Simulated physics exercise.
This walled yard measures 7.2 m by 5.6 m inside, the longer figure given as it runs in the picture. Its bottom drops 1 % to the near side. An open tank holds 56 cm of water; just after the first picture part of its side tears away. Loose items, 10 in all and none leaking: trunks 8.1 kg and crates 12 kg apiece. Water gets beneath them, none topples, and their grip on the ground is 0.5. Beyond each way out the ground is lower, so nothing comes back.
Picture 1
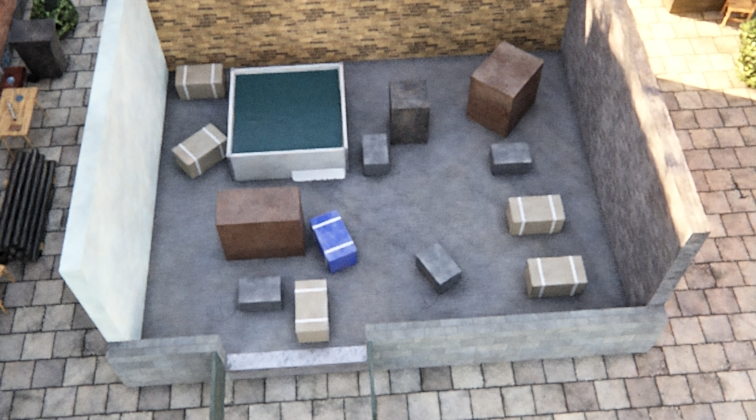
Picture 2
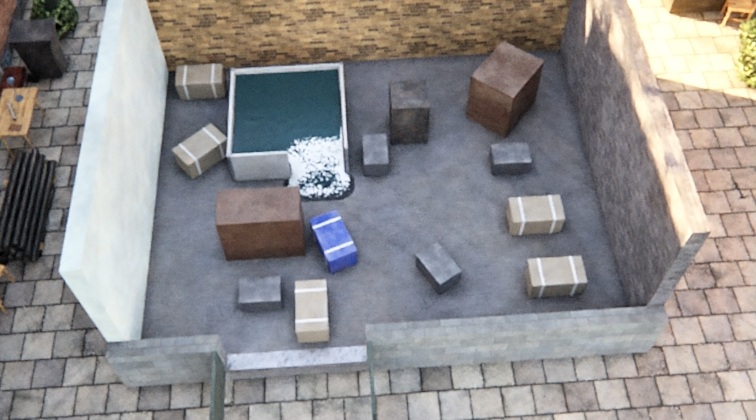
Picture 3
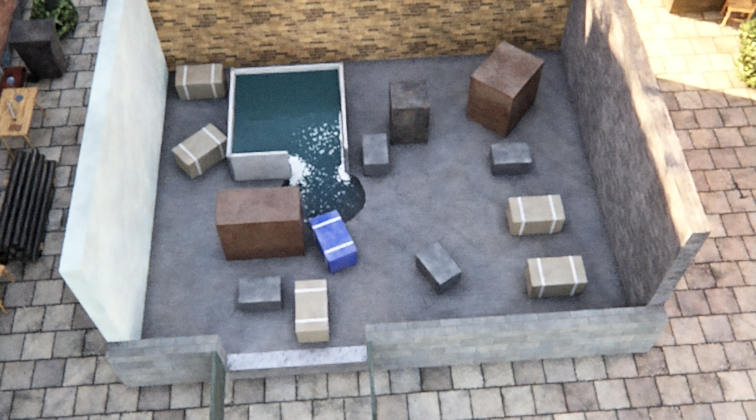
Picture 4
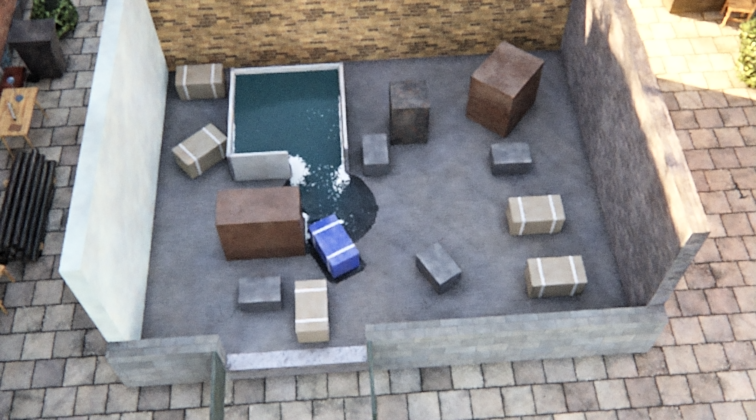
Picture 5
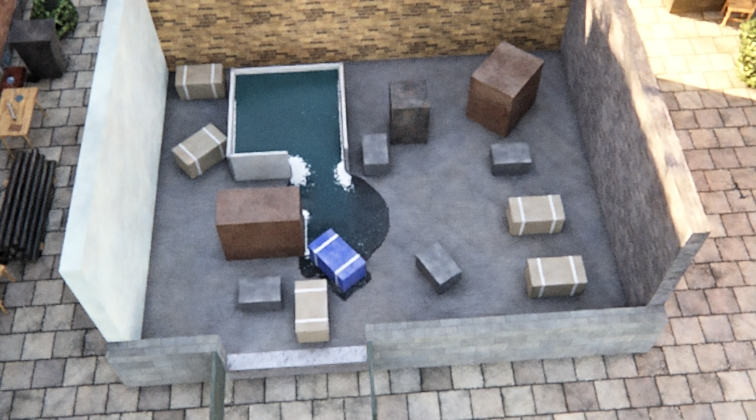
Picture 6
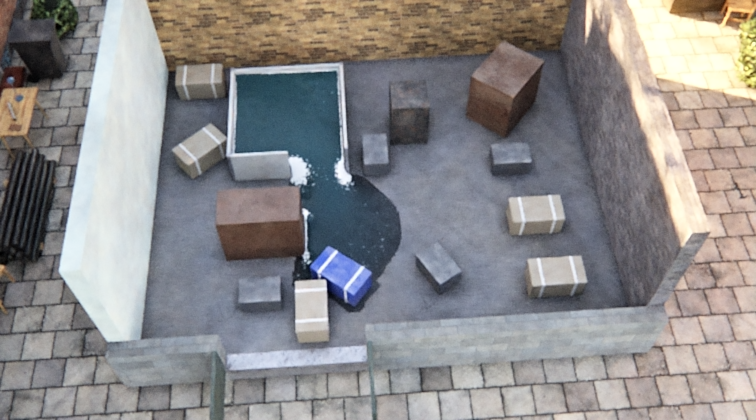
Water burst through the broken front side of the tank in a walled yard and spread across the floor, then pushed the blue trunk a short way toward the near wall, turning it slightly.
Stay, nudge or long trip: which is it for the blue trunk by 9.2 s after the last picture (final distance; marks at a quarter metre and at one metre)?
Blue trunk gets carried off.
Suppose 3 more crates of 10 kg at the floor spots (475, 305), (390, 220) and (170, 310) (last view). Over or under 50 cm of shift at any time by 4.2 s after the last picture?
In turn: Over, over, less.
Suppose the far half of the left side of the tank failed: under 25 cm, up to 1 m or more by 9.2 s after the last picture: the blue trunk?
Then the blue trunk barely shifts.
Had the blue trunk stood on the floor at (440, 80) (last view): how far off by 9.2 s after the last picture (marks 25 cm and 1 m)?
It stays put.
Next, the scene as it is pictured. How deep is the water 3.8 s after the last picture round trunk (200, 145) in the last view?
Roughly 3 cm.
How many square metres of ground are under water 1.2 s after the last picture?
About 15 m2.
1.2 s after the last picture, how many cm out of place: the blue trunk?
About 140 cm.
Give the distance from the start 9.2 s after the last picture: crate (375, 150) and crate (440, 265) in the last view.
In turn: 0 cm, 150 cm.
Then, 1.2 s after the last picture the blue trunk is near (357, 318), 1.5 m from its start, afloat; 1 of 10 are out; 1 afloat.
Then, 3.8 s after the last picture the blue trunk is near (262, 351), 2.1 m from its start, afloat; 1 of 10 are out; 3 afloat.
Then, 6.2 s after the last picture the blue trunk is near (254, 353), 2.2 m from its start, afloat; 1 of 10 are out; 5 afloat.
Then, 9.2 s after the last picture the blue trunk is near (255, 355), 2.2 m from its start, aground; 1 of 10 are out; 4 afloat.
